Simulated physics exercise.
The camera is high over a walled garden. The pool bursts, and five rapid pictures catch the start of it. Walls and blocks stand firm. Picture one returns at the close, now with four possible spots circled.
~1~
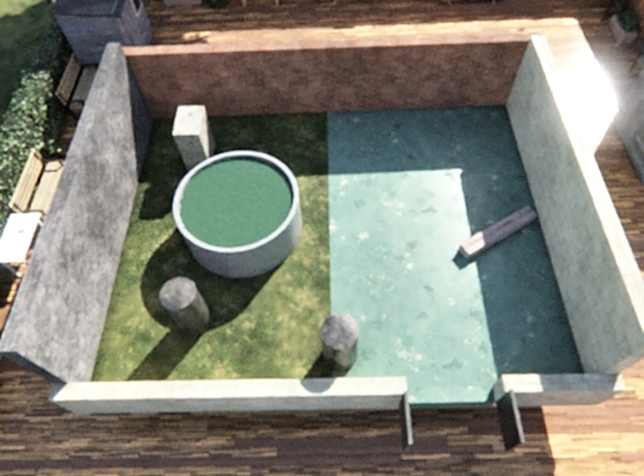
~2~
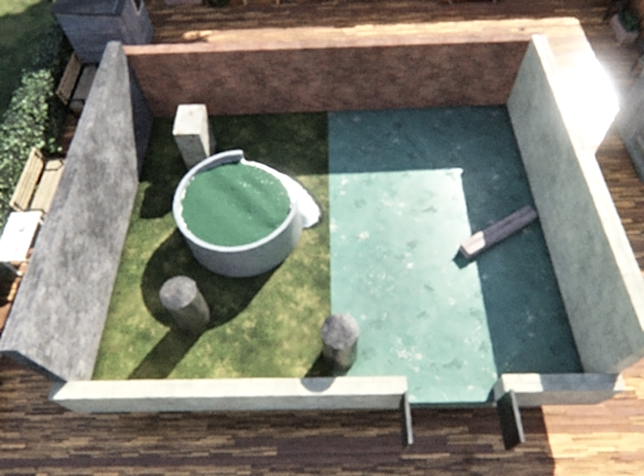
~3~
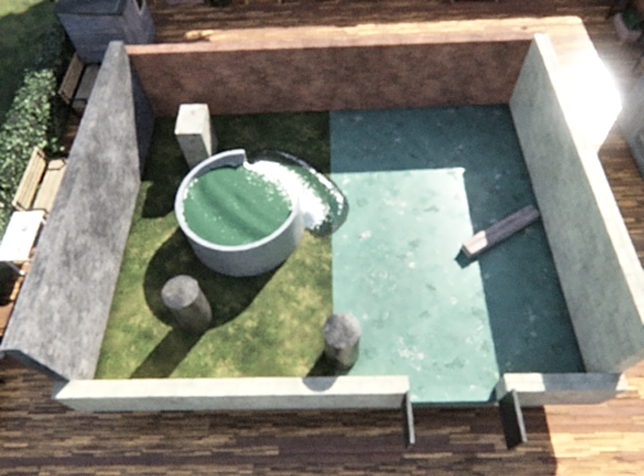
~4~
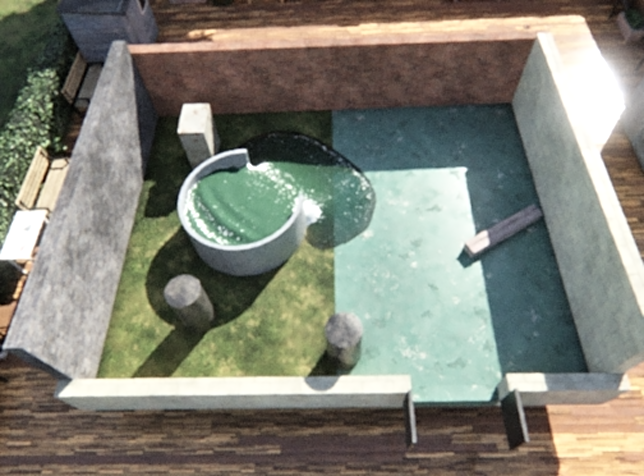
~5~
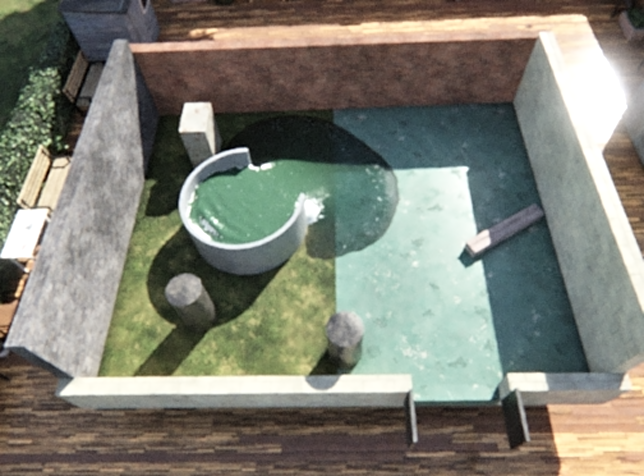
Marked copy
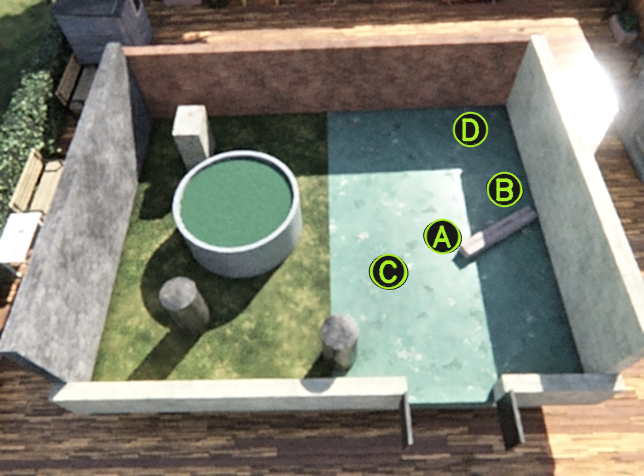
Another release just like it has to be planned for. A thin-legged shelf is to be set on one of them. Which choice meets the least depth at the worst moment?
C is best.
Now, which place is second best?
The answer is A.
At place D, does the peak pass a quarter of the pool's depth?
Yes.
On the marked copy, A at (442, 236); B at (504, 189); C at (388, 271); D at (470, 129).
With A, the water peaks at about 19 % of the depth that stood in the pool.
With B, the water peaks at about 31 % of the depth that stood in the pool.
With C, the water peaks at about 10 % of the depth that stood in the pool.
With D, the water peaks at about 39 % of the depth that stood in the pool.
